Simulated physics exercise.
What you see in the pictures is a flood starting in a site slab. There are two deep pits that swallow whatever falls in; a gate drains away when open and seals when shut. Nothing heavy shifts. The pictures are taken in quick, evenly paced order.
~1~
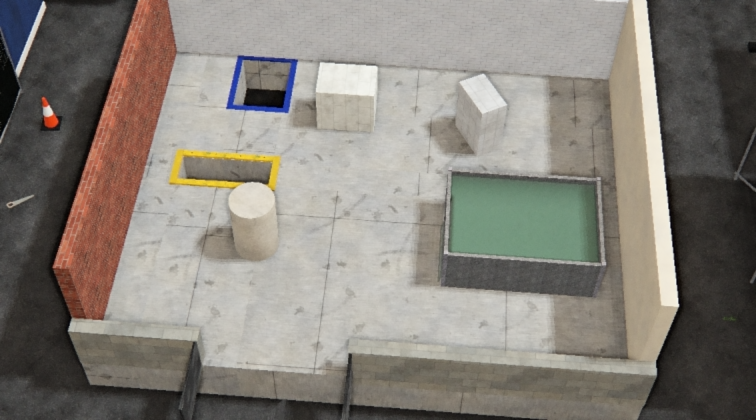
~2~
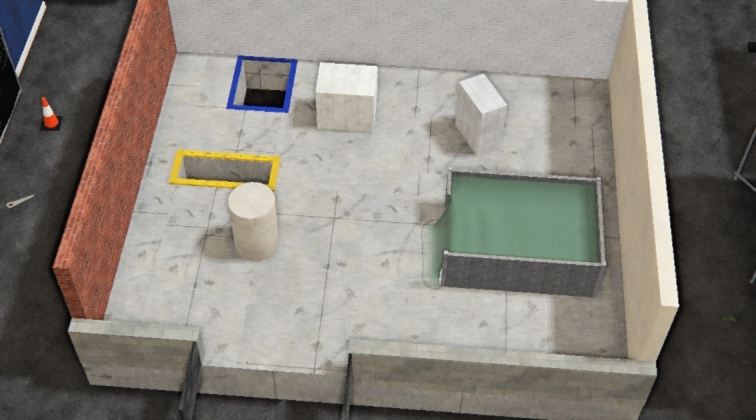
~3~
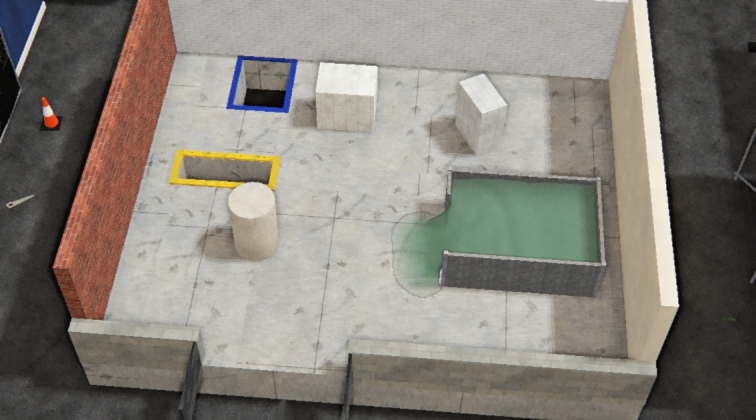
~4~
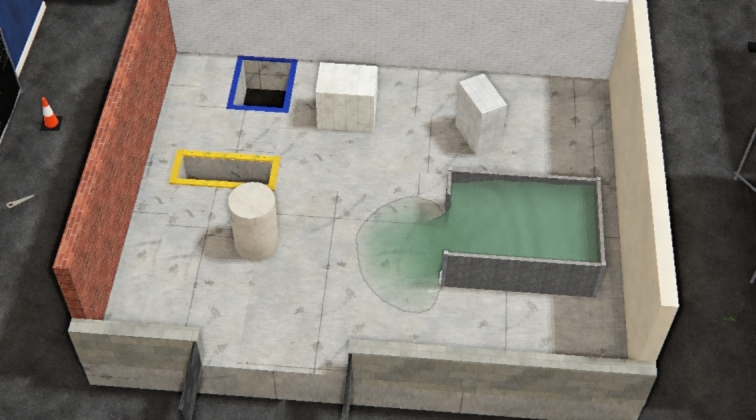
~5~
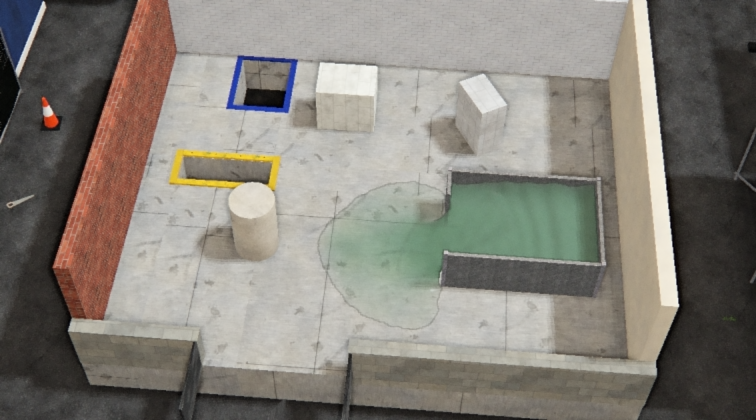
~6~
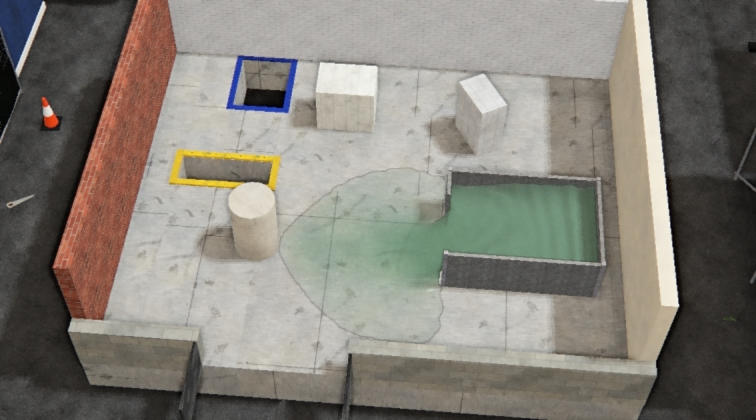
Green water pouring through a gap in the left side of a grey tank, fanning leftward across a walled concrete floor.
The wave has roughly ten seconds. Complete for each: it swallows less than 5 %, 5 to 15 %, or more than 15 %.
Completed: The gate swallows more than 15 %; the blue pit swallows 5 to 15 %; the yellow pit swallows more than 15 %.
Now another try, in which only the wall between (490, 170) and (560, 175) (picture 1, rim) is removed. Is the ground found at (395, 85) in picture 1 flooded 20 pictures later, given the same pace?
Check at the given point: Inundated.
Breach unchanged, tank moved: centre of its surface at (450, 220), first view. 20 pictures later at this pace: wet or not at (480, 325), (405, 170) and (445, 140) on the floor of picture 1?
Taking them as they were asked, they come out bone dry, bone dry, bone dry.
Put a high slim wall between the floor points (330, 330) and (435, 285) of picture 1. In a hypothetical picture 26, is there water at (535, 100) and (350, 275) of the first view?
Spared, then swamped.
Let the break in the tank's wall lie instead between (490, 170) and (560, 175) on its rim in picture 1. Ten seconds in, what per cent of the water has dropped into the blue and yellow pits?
For blue it's about 25 per cent, and for yellow about 0 per cent.
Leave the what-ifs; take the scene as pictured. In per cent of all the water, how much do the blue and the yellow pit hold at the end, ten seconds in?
About 12 %, then about 18 %.
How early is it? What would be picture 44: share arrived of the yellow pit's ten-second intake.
Near 90 per cent, give or take.
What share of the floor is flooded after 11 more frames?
About 45 percent.
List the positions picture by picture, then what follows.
The first picture shows still water in the water tank at (524, 219).
In the second picture, water pours out at (447, 243) and has run to (434, 223).
In the third picture, water pours out at (447, 245) and has run to (402, 224).
In the fourth picture, water pours out at (447, 247) and has run to (363, 232).
In the fifth picture, the front is at (324, 238), out from the gap at (447, 247).
In the sixth picture, water pours out at (447, 247) and has run to (284, 249).
A moment on, water covers 30 % of the floor; the gate 0 %, the blue pit 0 %, the yellow pit 0 %.
Next, water covers 45 % of the floor; the gate 3 %, the blue pit 0 %, the yellow pit 3 %.
Then, water covers 50 % of the floor; the gate 9 %, the blue pit 1 %, the yellow pit 8 %.
Later, water covers 50 % of the floor; the gate 14 %, the blue pit 4 %, the yellow pit 16 %.
In the end, water covers 65 % of the floor; the gate 21 %, the blue pit 13 %, the yellow pit 18 %.
